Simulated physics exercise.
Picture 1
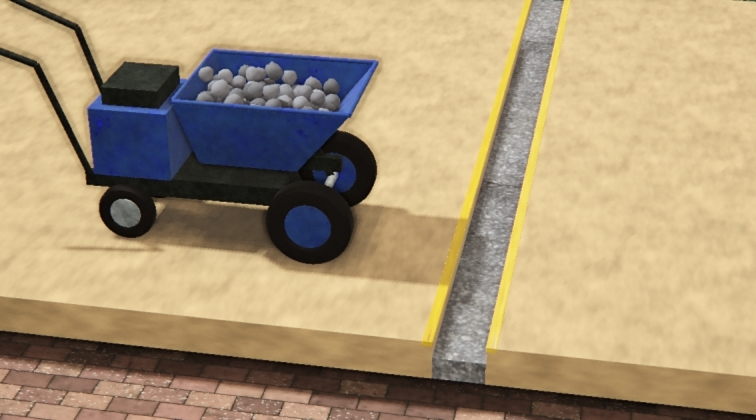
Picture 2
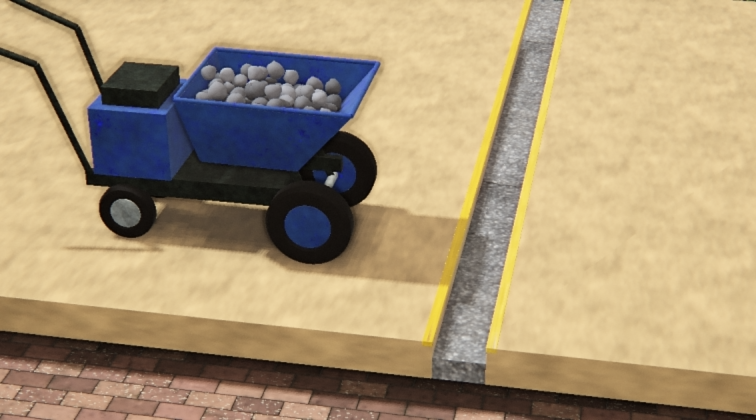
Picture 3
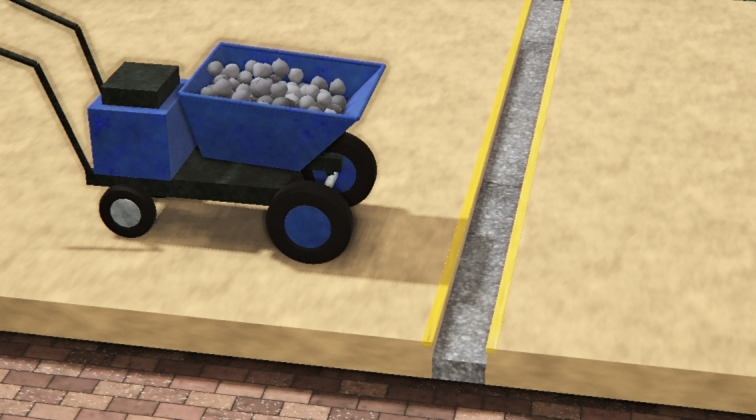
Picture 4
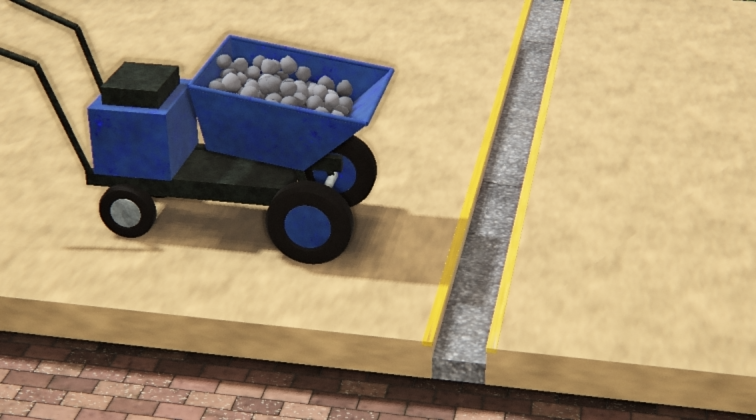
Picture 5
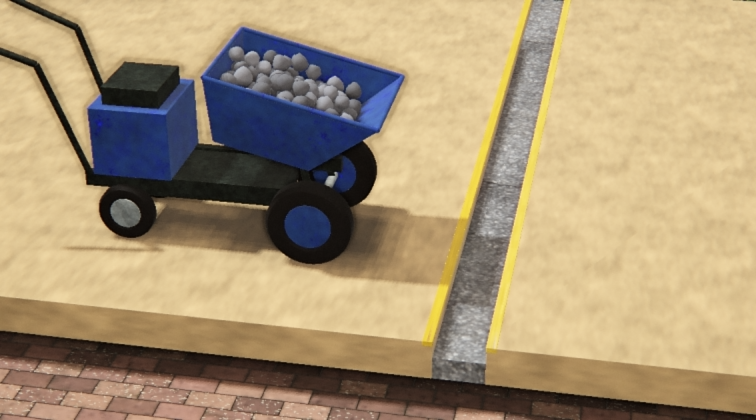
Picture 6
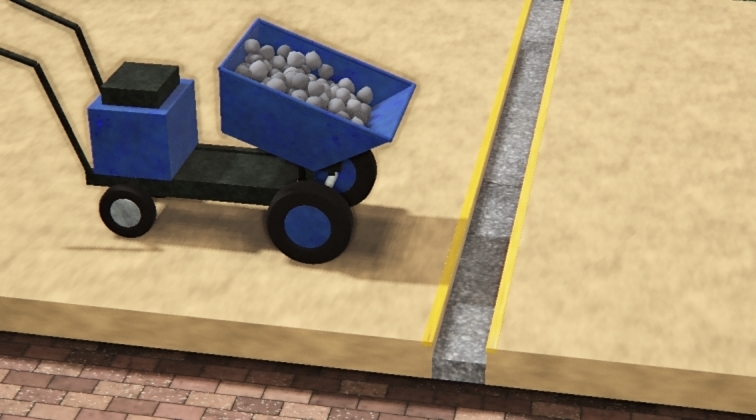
Blue skip of a small powered barrow tilting gradually toward a narrow trench on the right, carrying round grey cobbles.
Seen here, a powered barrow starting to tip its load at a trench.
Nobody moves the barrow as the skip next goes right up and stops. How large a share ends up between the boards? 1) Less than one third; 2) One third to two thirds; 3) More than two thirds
One third to two thirds (2).
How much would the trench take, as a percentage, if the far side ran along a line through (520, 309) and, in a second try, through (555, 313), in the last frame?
The first case gives close to 70 per cent and the second close to 80 per cent.
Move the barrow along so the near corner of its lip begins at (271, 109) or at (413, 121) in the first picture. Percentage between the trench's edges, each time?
Near 30 % and 0 %.
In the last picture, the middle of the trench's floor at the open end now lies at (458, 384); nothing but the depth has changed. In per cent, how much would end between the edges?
The share comes to around 70 percent.
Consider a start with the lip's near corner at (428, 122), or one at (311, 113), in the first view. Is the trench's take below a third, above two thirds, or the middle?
Under a third, then between a third and two thirds.
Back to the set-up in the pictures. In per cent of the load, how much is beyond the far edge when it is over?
Close to 30 in a hundred.
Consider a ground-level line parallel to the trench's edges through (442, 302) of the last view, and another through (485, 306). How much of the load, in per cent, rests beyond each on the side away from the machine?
I reckon some 80 per cent and some 40 per cent.
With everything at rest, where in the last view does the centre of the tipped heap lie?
Resting centre, last picture - approx. (495, 245).
Shortly afterwards, skip tipped steeply; the whole lot in the skip.
Next, skip tipped right over; near two thirds in the skip; only a few short of the trench; near a third in or heaped over the trench; only a few beyond it; only a few falling.
Some moments later, skip tipped right over; a little in the skip; a little short of the trench; near half in or heaped over the trench; near a quarter beyond it; only a few falling.
In the end, skip tipped right over; a little in the skip; a little short of the trench; near half in or heaped over the trench; near a third beyond it.
